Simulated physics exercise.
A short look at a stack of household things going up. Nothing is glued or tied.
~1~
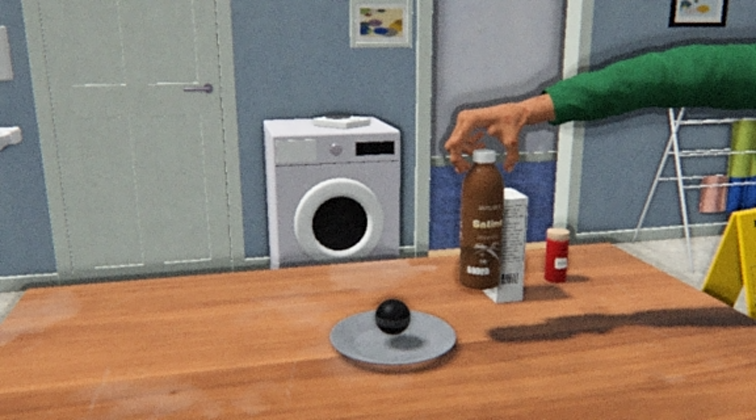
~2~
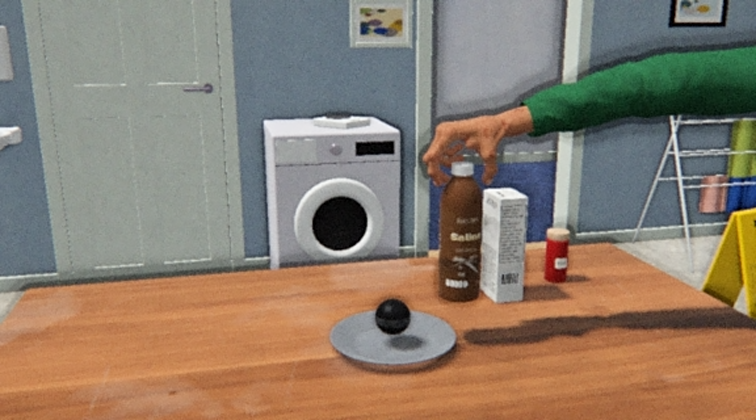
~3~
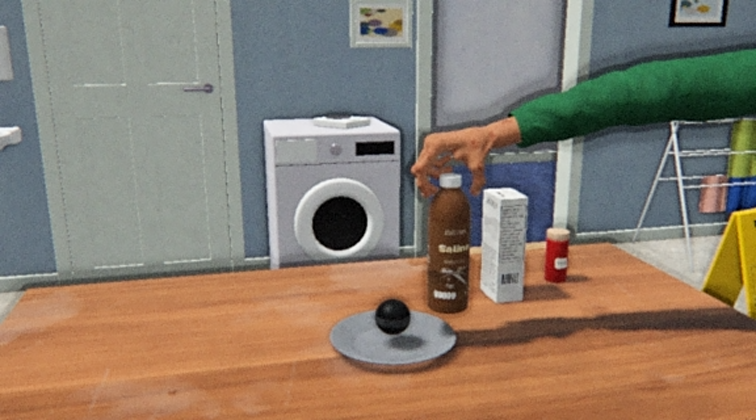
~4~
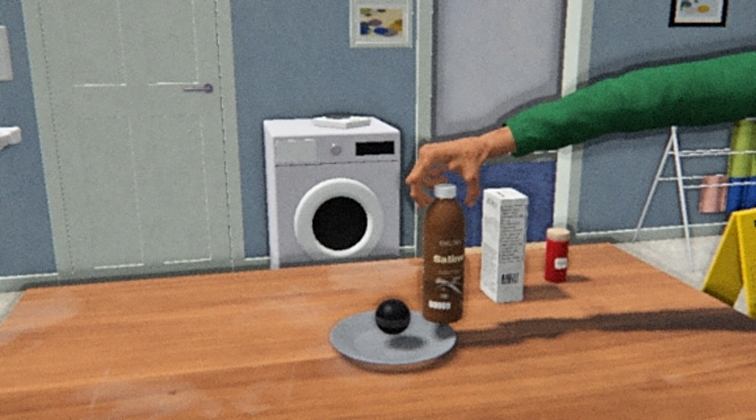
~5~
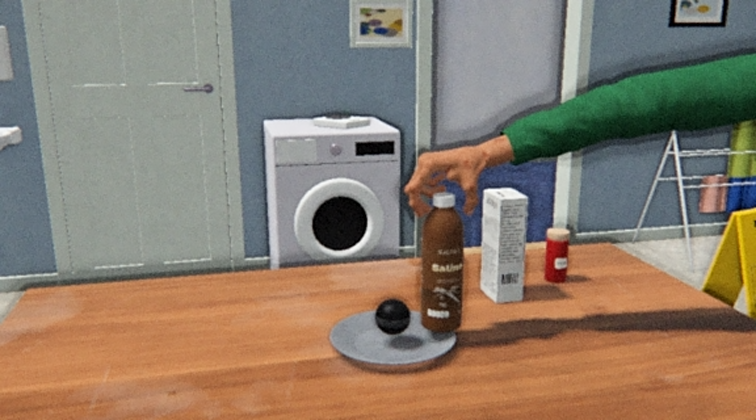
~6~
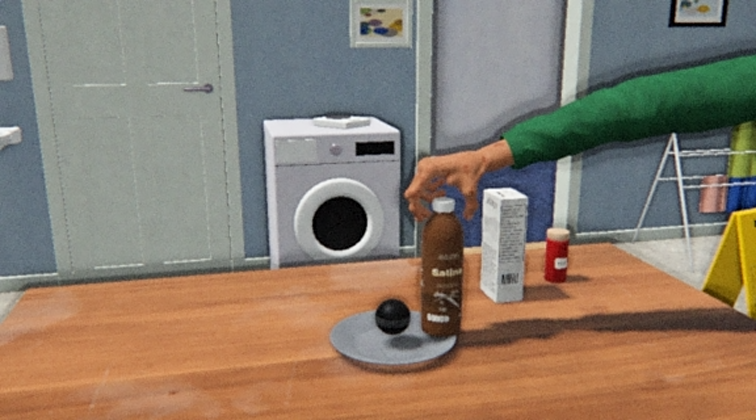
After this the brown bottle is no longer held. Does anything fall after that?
As it turns out, it stays up.
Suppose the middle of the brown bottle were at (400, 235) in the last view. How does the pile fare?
Then it loses its balance.
Then, 0.70 s past the last view, nothing moves.
Then, 1.60 s past the last view, brown bottle resting near (442, 266).
Finally, all 5 still in place. Final places as the last picture's camera would see them, brown bottle near (442, 266). The pile holds.
